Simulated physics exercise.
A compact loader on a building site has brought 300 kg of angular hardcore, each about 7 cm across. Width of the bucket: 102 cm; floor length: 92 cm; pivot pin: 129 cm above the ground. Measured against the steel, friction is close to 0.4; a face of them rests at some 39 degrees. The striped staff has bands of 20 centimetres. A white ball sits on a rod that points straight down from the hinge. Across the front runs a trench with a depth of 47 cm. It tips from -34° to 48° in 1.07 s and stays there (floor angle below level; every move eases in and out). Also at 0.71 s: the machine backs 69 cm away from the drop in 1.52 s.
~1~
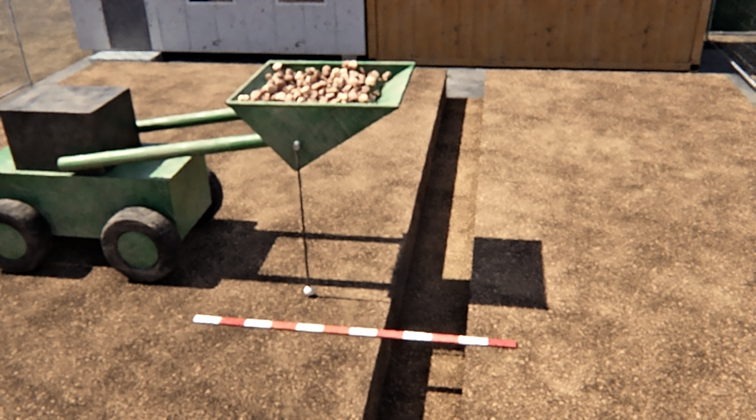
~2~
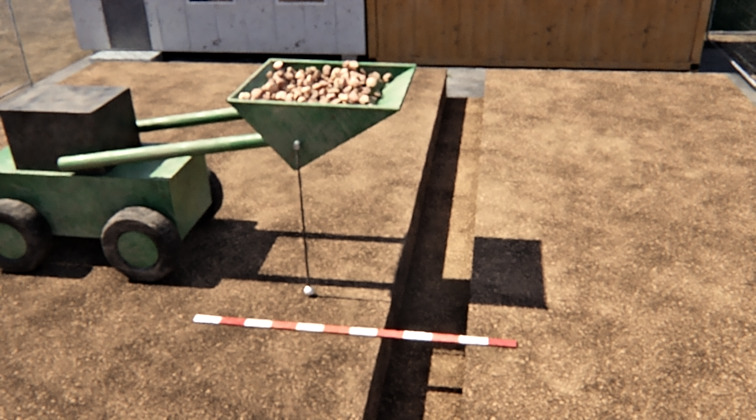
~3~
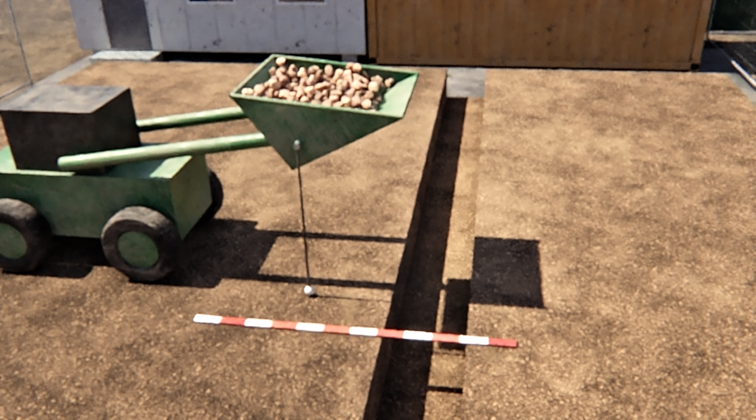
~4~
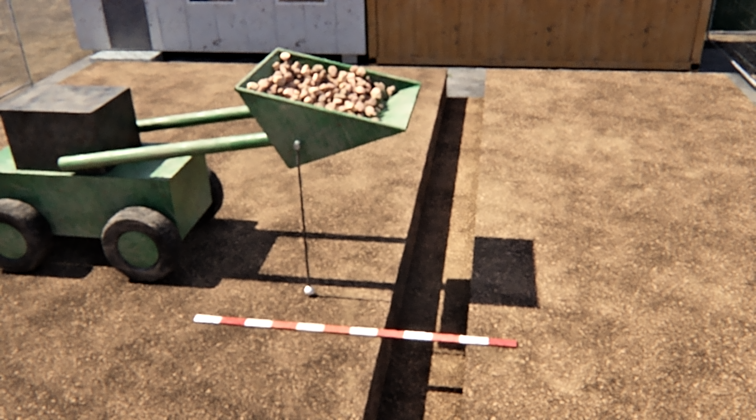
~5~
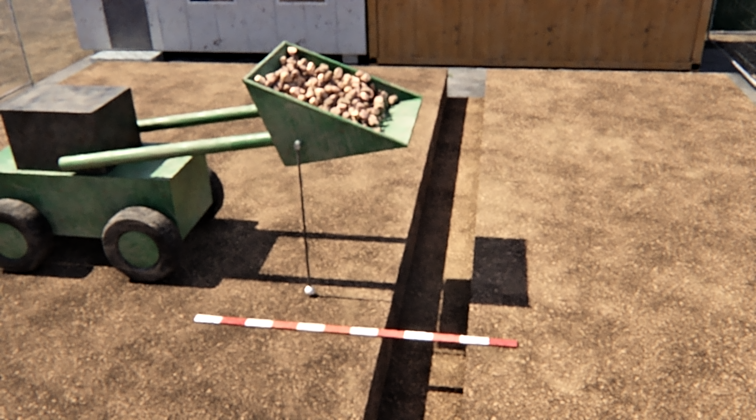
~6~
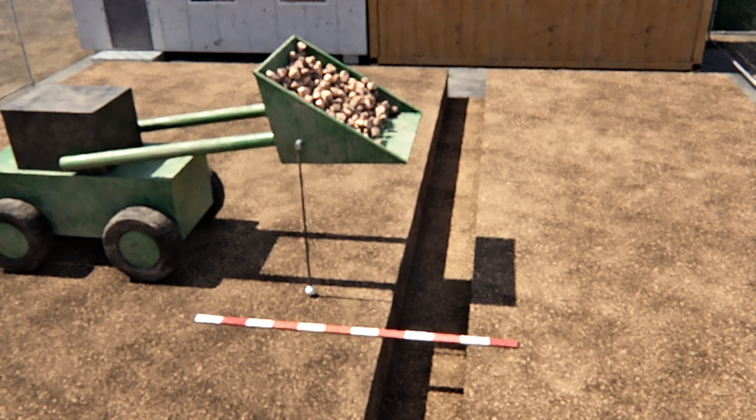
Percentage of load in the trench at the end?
Roughly 50 %.
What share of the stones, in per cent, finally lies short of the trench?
Some 50 per cent of the load.
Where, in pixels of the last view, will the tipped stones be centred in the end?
Around (406, 294).
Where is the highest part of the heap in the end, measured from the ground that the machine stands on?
Roughly 22 cm above the ground.
A little later the floor is at 35°; 100 % in the bucket; the foremost stones are at (385, 186).
Then the floor is at 48°; 41 % in the bucket, 52 % short of the trench, 7 % in the trench; the foremost stones are at (425, 266).
Later still the floor is at 48°; 0 % in the bucket, 48 % short of the trench, 52 % in the trench; the foremost stones are at (467, 305).
In the end the floor is at 48°; 0 % in the bucket, 48 % short of the trench, 52 % in the trench; the foremost stones are at (467, 305).
